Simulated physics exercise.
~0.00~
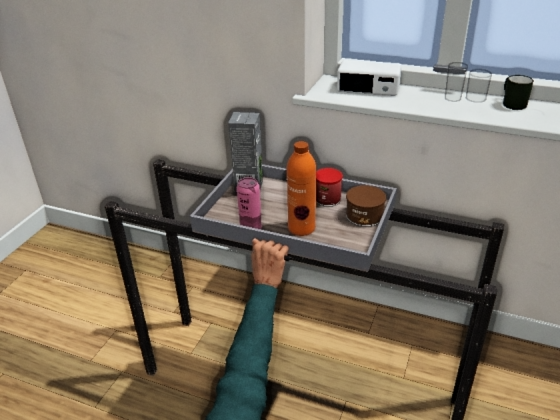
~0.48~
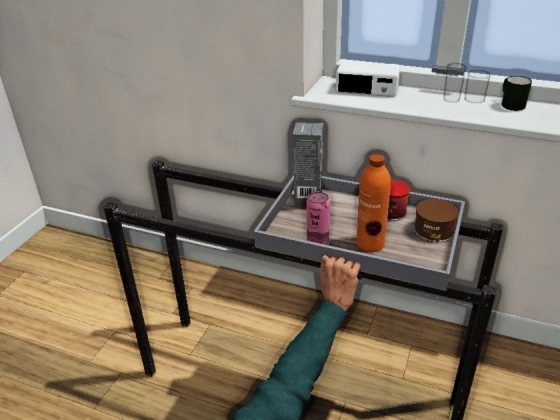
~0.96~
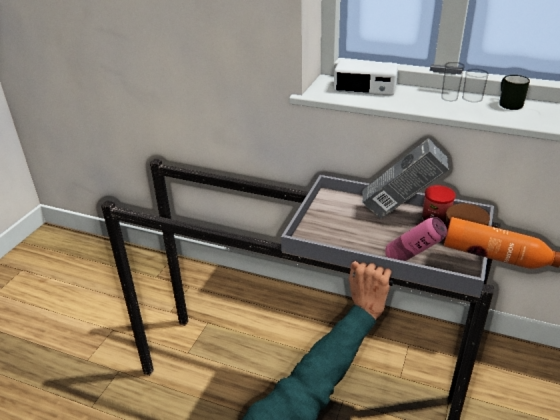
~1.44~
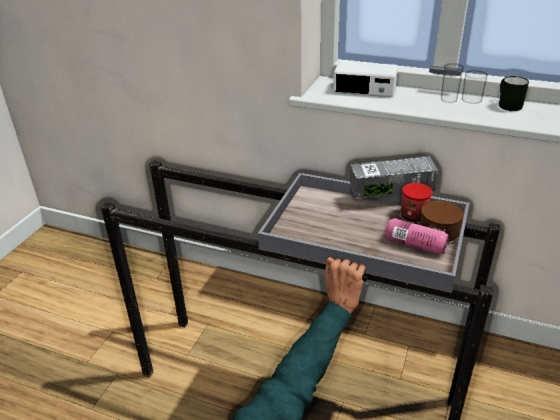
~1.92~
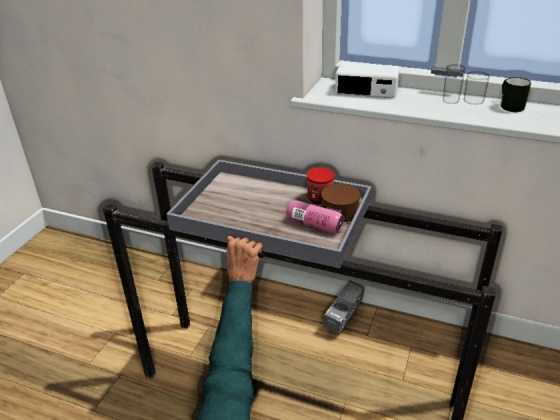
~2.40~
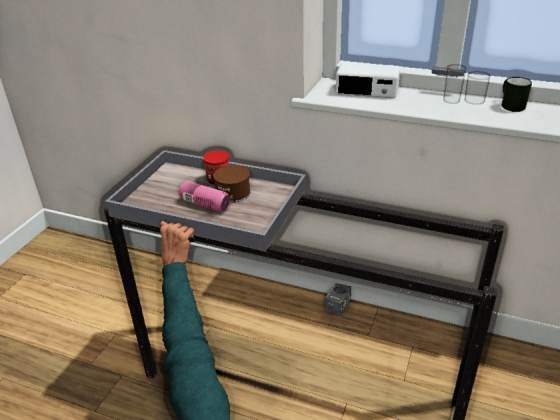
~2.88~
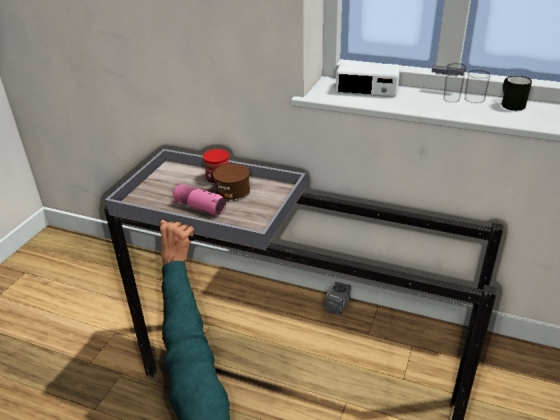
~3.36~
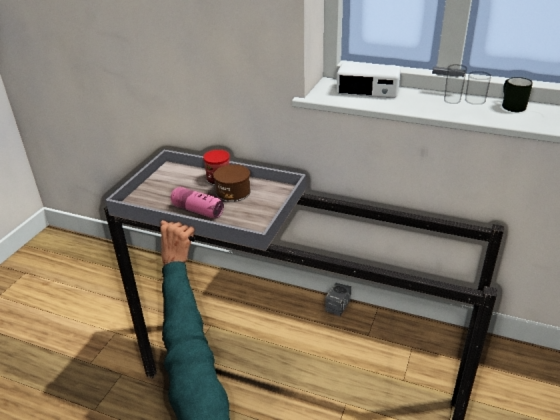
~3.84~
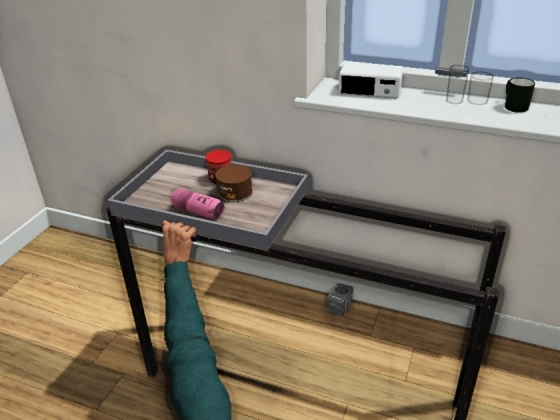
We see a hand slide a tray of containers right along a black frame, toppling the orange bottle, grey carton and pink can, then push it left to the far end; the bottle and carton are gone from the tray, where the can lies beside the upright red tin and brown tub.
